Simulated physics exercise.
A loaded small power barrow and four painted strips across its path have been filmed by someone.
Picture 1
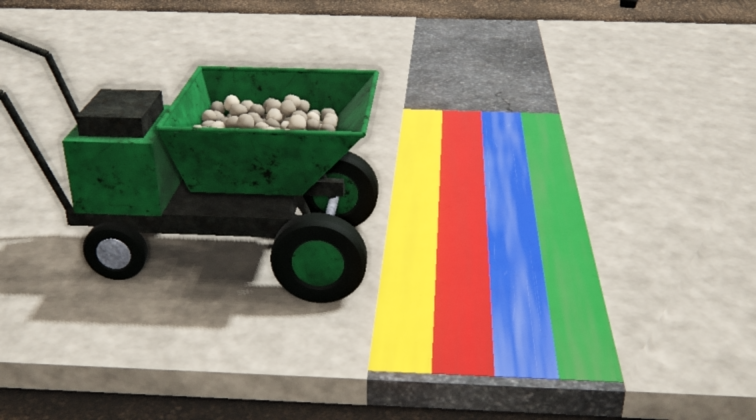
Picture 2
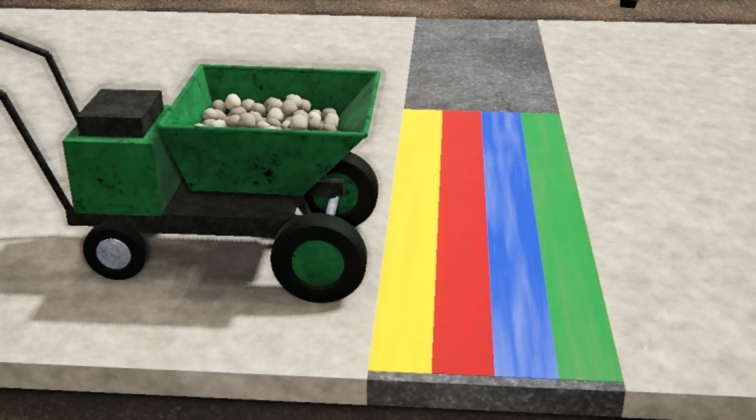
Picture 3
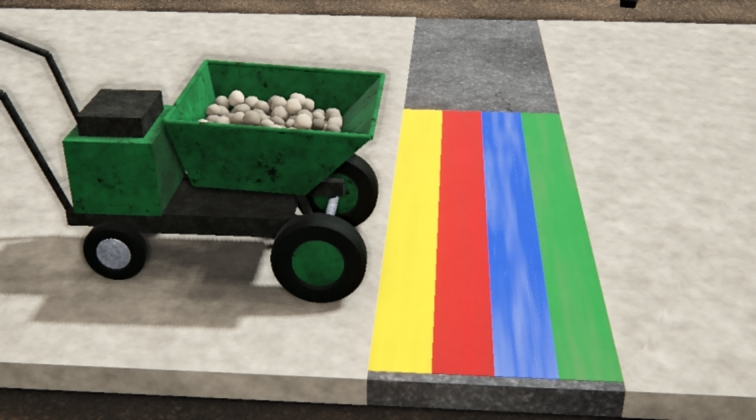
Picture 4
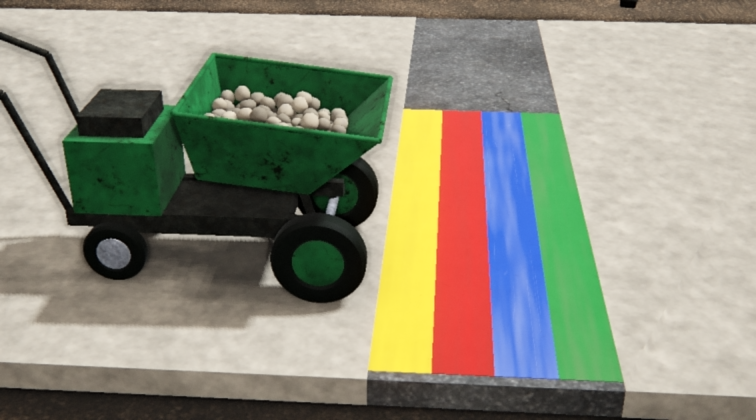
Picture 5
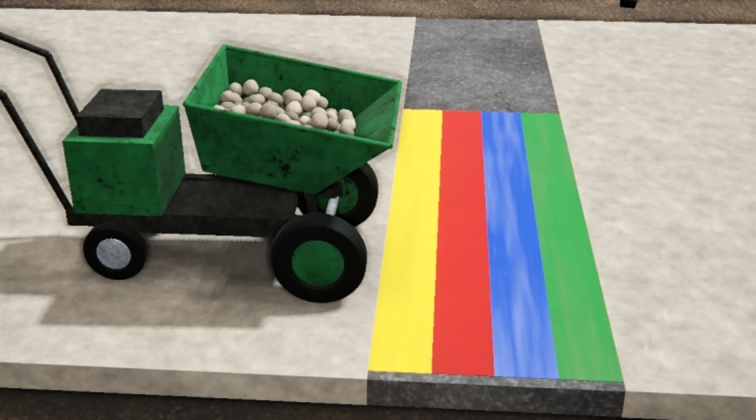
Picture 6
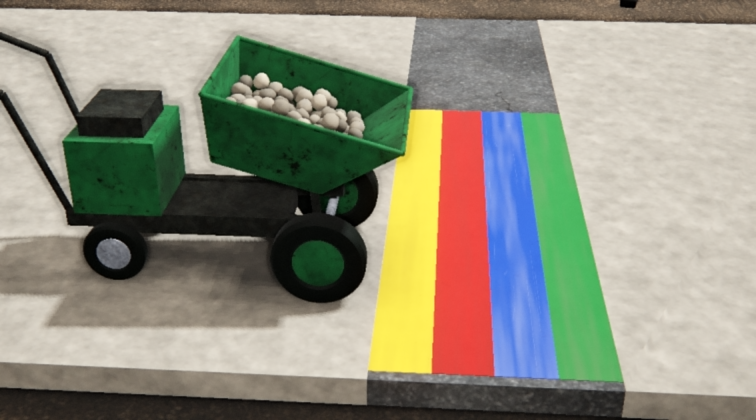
A small green power barrow with black wheels and handles stands at the left on a pale slab, seen from above and to the side by a still camera. Rounded, pale pebbles sit in its skip, and to the right four painted strips, yellow, red, blue and green, cross a dark band. The skip starts level, then its rear rises and it tilts forward toward the yellow strip, the pebbles shifting slightly inside while the wheels stay still.
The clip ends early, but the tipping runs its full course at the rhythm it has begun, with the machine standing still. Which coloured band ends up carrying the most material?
The blue band.
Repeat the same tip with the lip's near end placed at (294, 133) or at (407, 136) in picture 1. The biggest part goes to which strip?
First: The red one. Next: Green.
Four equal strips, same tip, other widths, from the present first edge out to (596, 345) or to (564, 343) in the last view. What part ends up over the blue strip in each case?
Roughly 40 per cent first, then 30 per cent.
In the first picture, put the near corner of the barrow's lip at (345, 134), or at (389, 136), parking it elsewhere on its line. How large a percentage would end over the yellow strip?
Roughly 0 per cent, then roughly 0 per cent.
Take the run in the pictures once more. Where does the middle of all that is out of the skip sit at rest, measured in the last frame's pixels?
The centre ends up roughly at (522, 259).
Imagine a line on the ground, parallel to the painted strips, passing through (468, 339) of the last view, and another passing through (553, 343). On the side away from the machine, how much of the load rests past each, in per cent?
About 80 % and 30 %.
Soon, skip tipped steeply; all in the skip.
A while on, skip tipped right over; about two thirds in the skip; a small part over the red strip; about a quarter over the blue strip.
Towards the end, skip tipped right over; about a quarter in the skip; a small part over the red strip; about a third over the blue strip; about a quarter over the green strip; a small part off the paint.
Finally, skip tipped right over; about a quarter in the skip; none over the yellow strip; a small part over the red strip; about a third over the blue strip; about a quarter over the green strip; a small part off the paint.
